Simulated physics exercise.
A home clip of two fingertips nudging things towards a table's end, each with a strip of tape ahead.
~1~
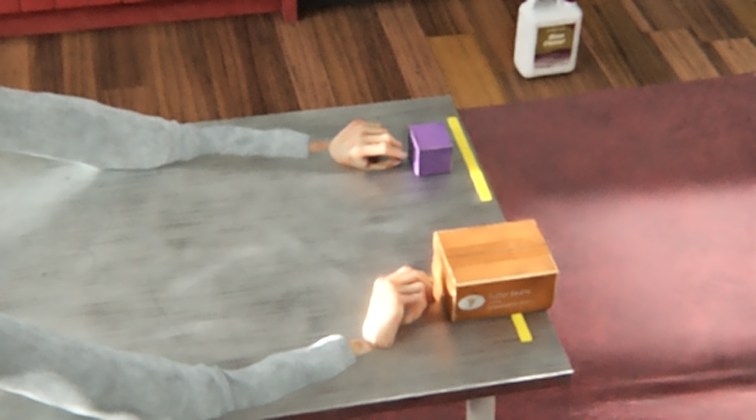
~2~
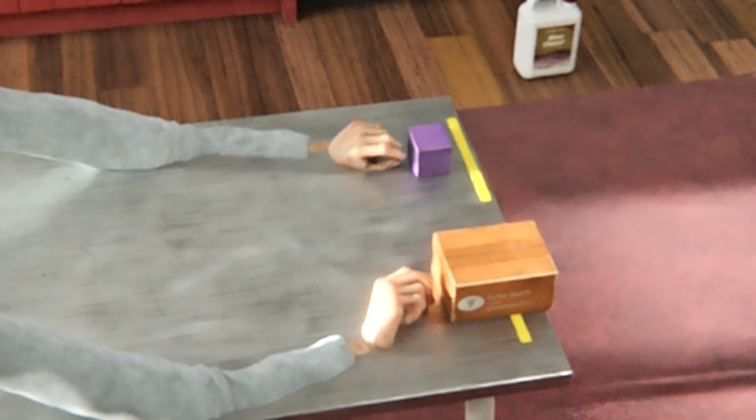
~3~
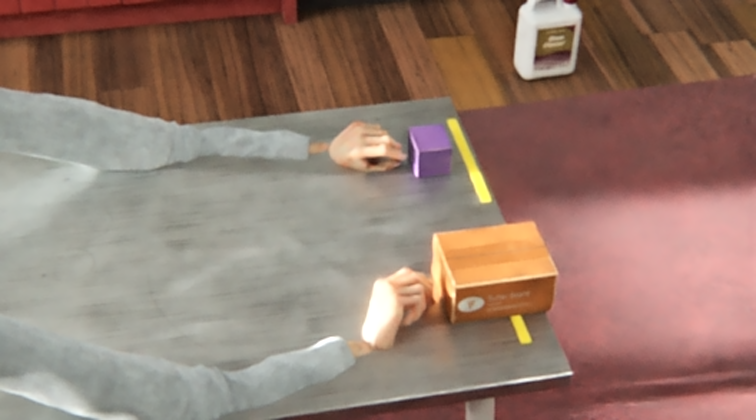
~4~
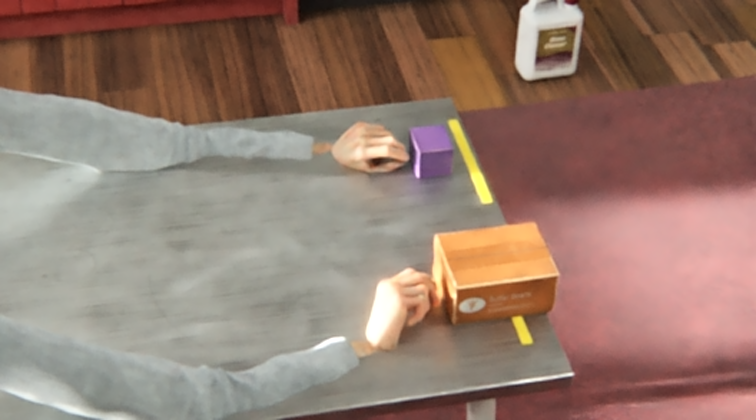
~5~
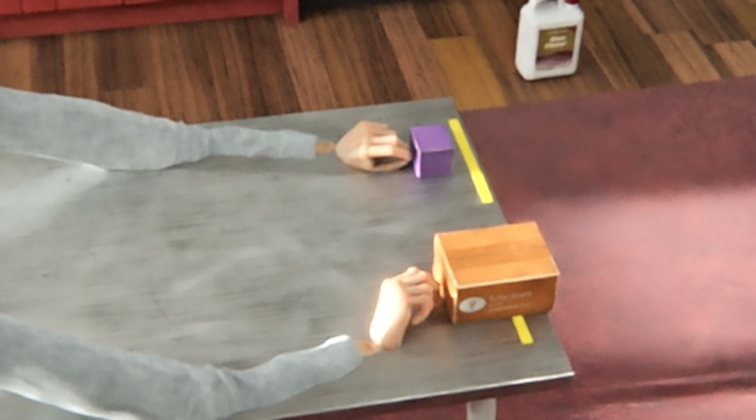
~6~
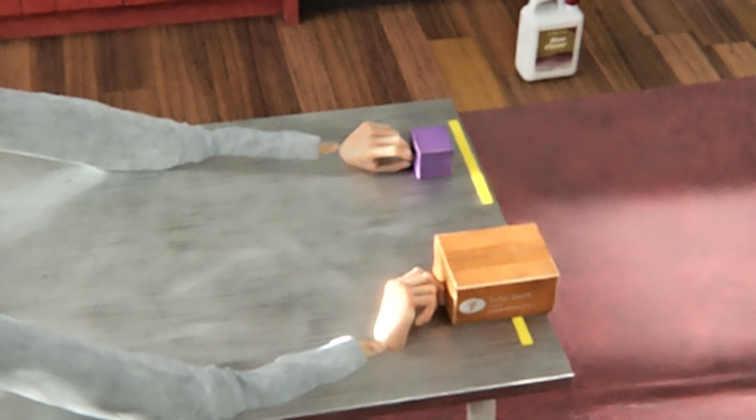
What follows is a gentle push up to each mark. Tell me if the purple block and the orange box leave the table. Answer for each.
In the end the purple block drops to the floor, the orange box drops to the floor.
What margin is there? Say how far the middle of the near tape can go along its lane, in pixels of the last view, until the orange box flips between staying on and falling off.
A shift of 24 pixels, going left.
Then, 1.16 s on from there, purple block turned 58° from its first pose near (501, 161); orange box turned 68° from its first pose near (572, 299).
Then, 1.40 s on from there, purple block on its way down near (514, 341); orange box on its way down.
In the end, the purple block goes over the edge; the orange box goes over the edge.
